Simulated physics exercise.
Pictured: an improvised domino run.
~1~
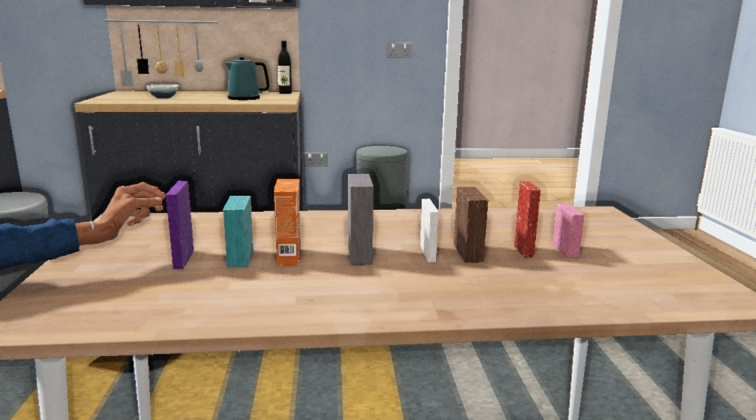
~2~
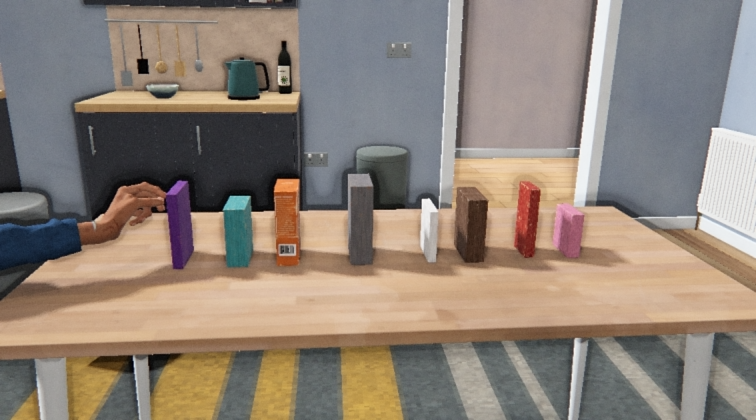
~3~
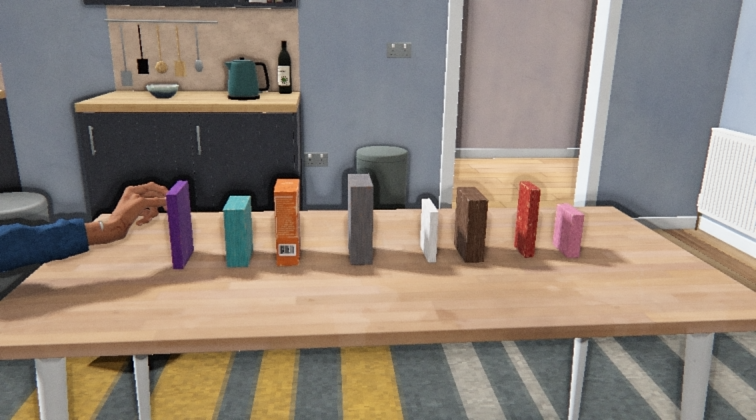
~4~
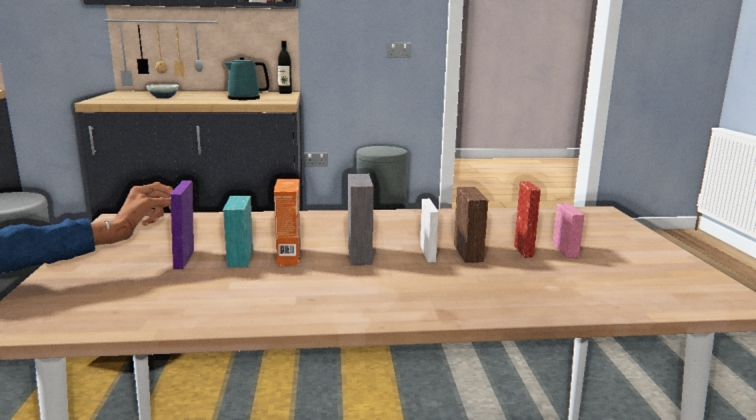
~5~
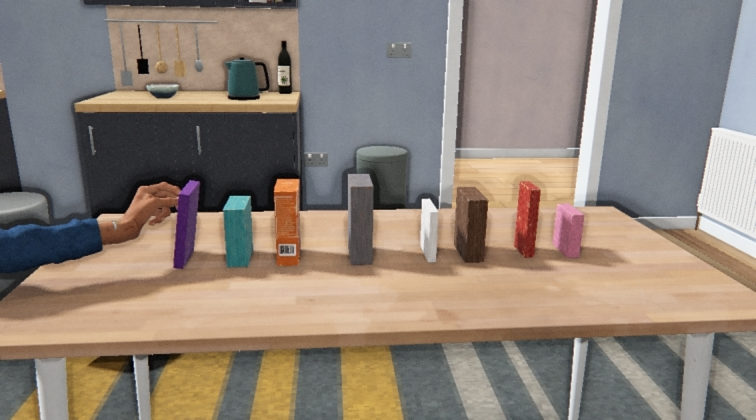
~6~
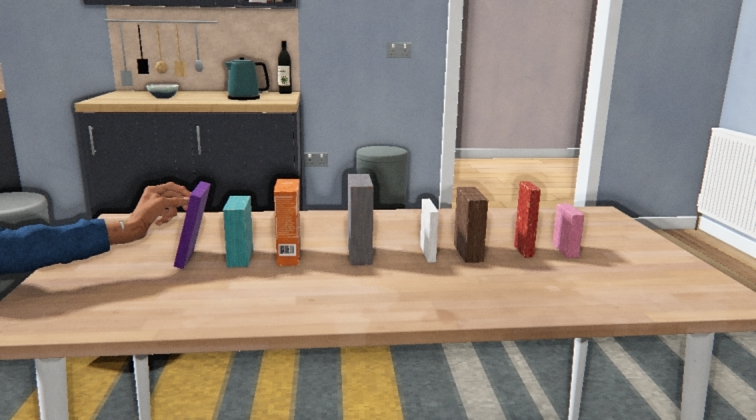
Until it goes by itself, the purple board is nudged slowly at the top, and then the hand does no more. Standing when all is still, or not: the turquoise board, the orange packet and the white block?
As I see it, the turquoise board stays up; the orange packet stays up; the white block stays up.
Then, 0.10 s later than the last frame, purple board 33° over.
Then, 0.40 s later than the last frame, purple board 34° over; turquoise board tilted by 3° near (241, 230).
When it is over, left askew, turquoise board; the other 5 as before. End places, in pixels of the last picture, turquoise board near (241, 230), orange packet near (288, 222).
